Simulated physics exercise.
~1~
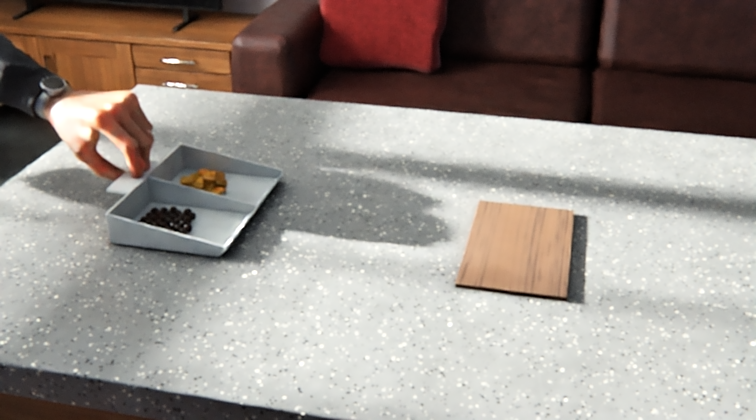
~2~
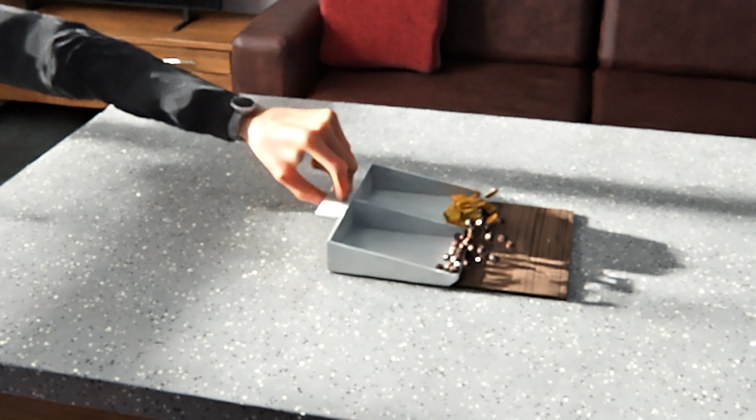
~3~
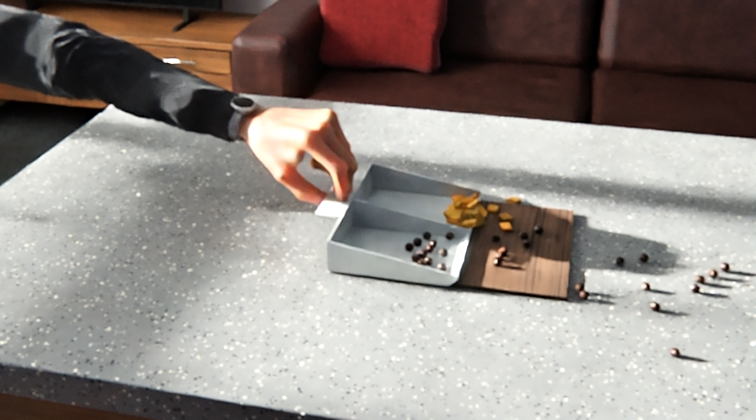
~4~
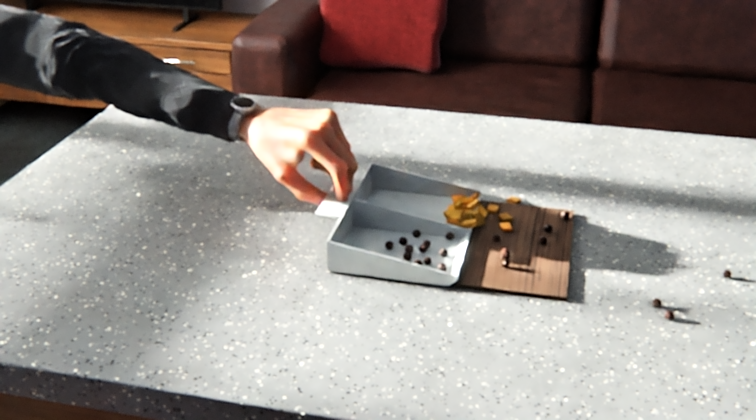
A grey divided tray slides right, stops at a wooden board, and spills from both handfuls.
